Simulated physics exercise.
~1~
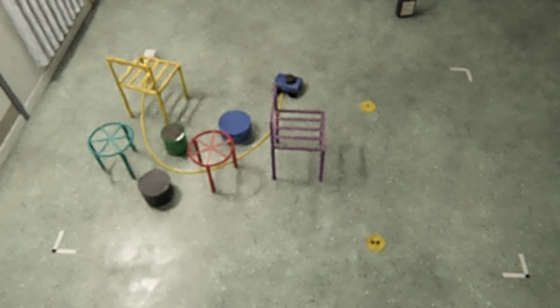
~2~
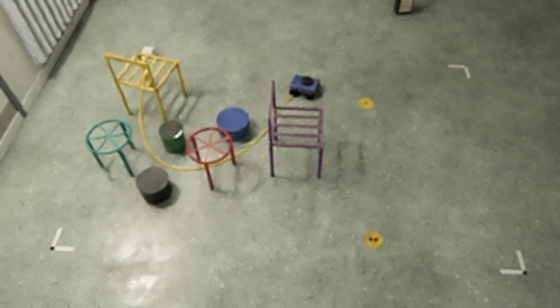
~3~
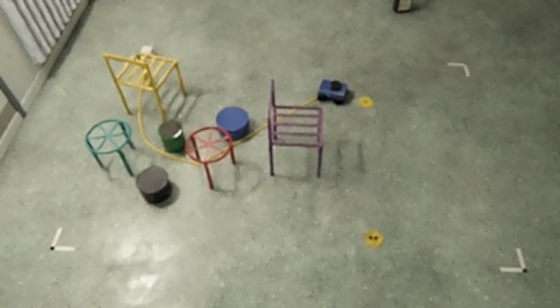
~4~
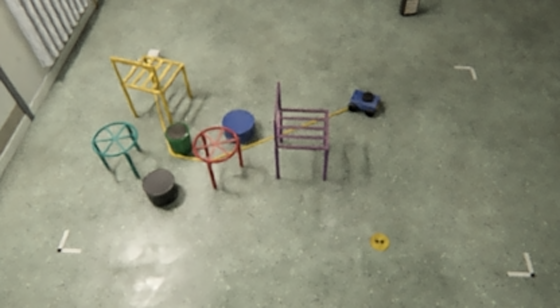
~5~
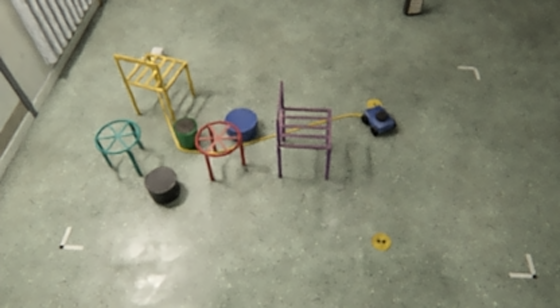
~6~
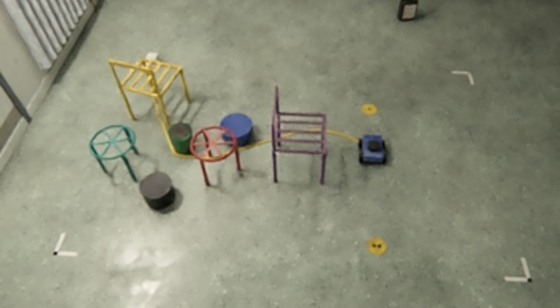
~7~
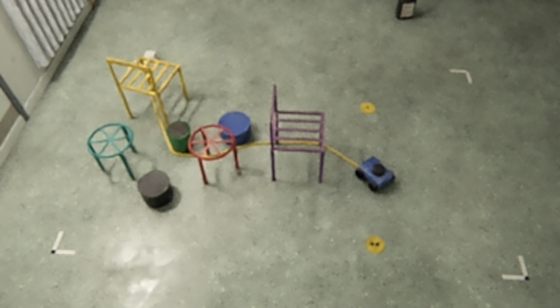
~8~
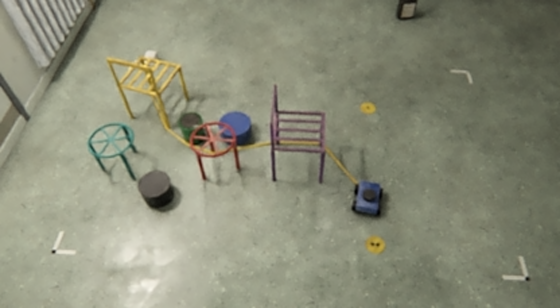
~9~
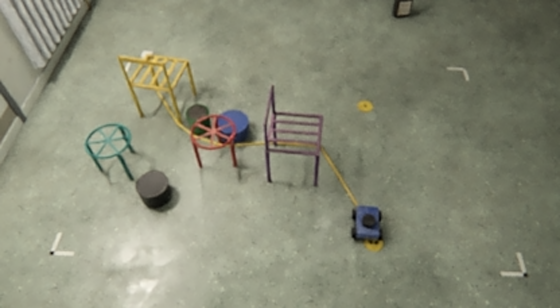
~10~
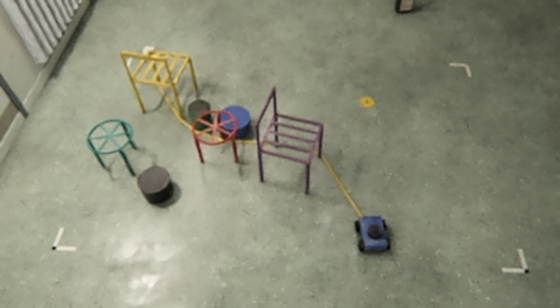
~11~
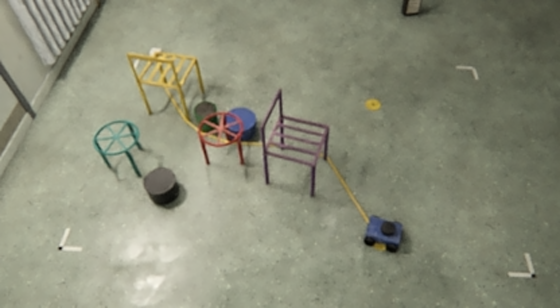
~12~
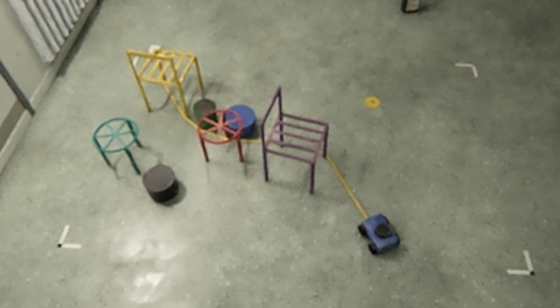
A small blue cart trails a yellow cord across a grey-green floor, seen from above, with a yellow chair, teal and red stools, green, black and blue round bins and a purple chair grouped at the left and centre. It drives right from behind the purple chair to the upper yellow mark, then turns and heads down toward the lower one. The cord tightens between the furniture, drawing the green pot right and up, then nudging the red stool up and the yellow chair slightly right. The purple chair twists a little as the cart reaches the lower mark, where it turns and stops, the cord stretched straight behind it.
